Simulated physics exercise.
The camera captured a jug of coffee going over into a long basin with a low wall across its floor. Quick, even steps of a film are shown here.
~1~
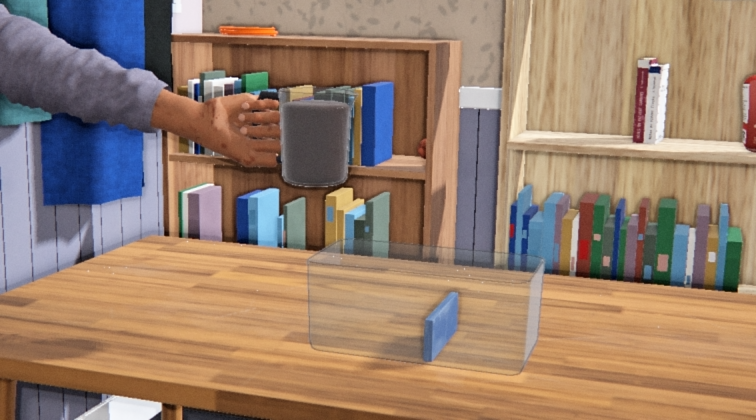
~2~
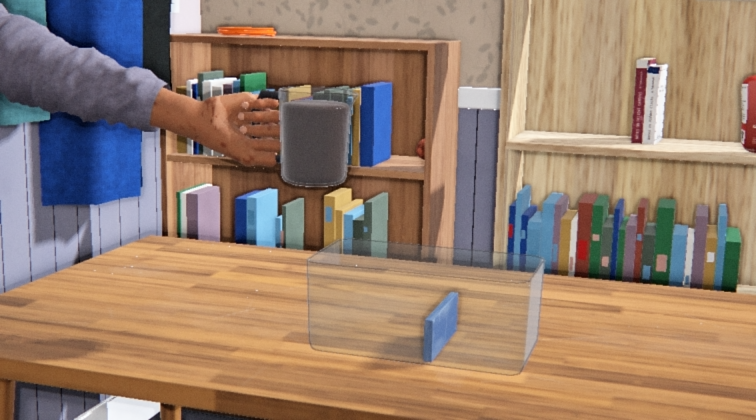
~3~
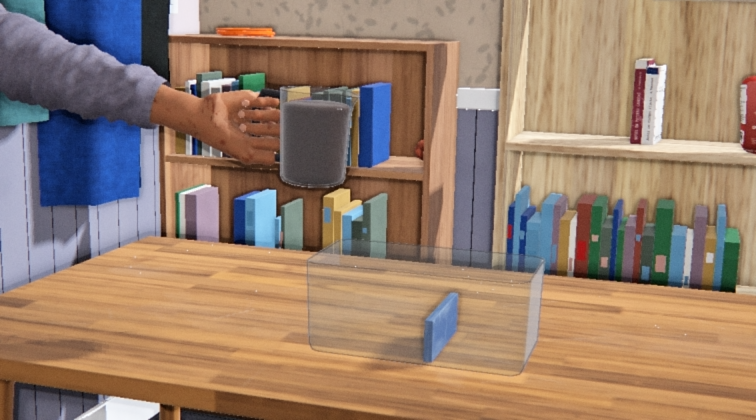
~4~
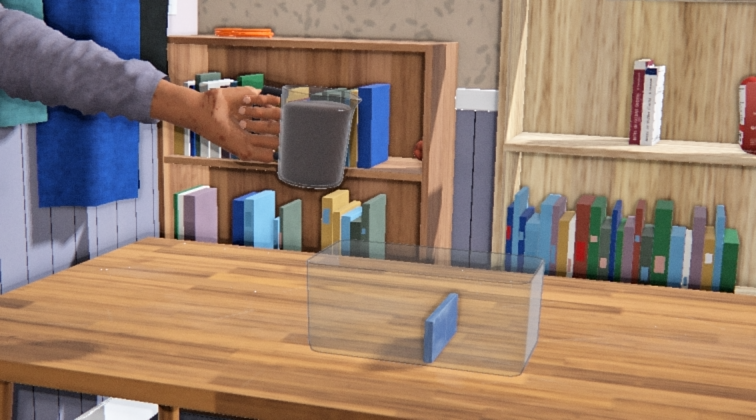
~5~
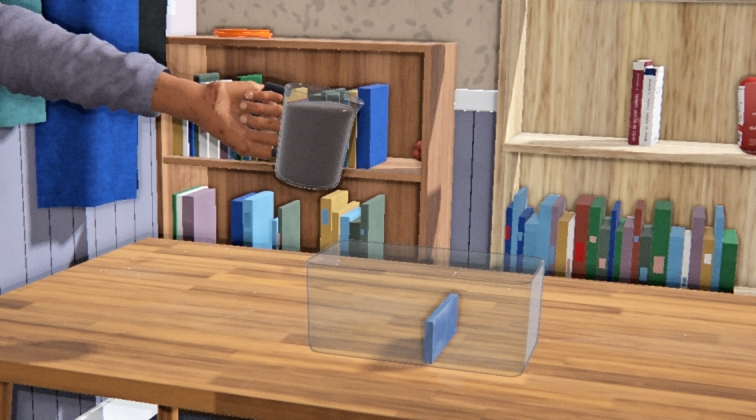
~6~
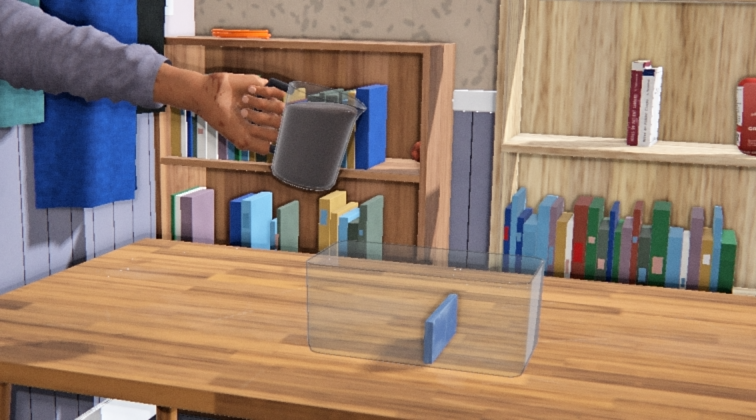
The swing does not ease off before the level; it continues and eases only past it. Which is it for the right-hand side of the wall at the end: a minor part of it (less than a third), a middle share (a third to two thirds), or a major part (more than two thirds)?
Most likely below one third will rest right of the wall.
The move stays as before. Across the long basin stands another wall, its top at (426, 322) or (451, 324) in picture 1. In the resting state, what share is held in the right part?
First try around 35 percent; second try around 5 percent.
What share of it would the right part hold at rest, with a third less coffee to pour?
Close to 5 per cent.
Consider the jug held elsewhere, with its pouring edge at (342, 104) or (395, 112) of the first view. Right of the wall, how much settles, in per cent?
Near 5 per cent for the first start, near 75 per cent for the second.
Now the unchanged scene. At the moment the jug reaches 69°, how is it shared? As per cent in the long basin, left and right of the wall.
Left side around 5 per cent; right side around 0 per cent.
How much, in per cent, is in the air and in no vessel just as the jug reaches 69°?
Around 15 %.
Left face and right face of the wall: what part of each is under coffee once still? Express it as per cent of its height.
Once it settles, the left reaches around 40 and the right around 0.
A moment on, the jug is tipped part way and 81 per cent is still to pour, 3 is left of the wall and 0 right of it.
Next, the jug is tipped on its side and 34 per cent is still to pour, 42 is left of the wall and 0 right of it.
Then the jug is tipped right over and 6 per cent is still to pour, 83 is left of the wall and 1 right of it.
Later the jug is tipped right over and 1 per cent is still to pour, 93 is left of the wall and 2 right of it.
Finally, 94 per cent lies left of the wall, 2 right of it and 3 outside.
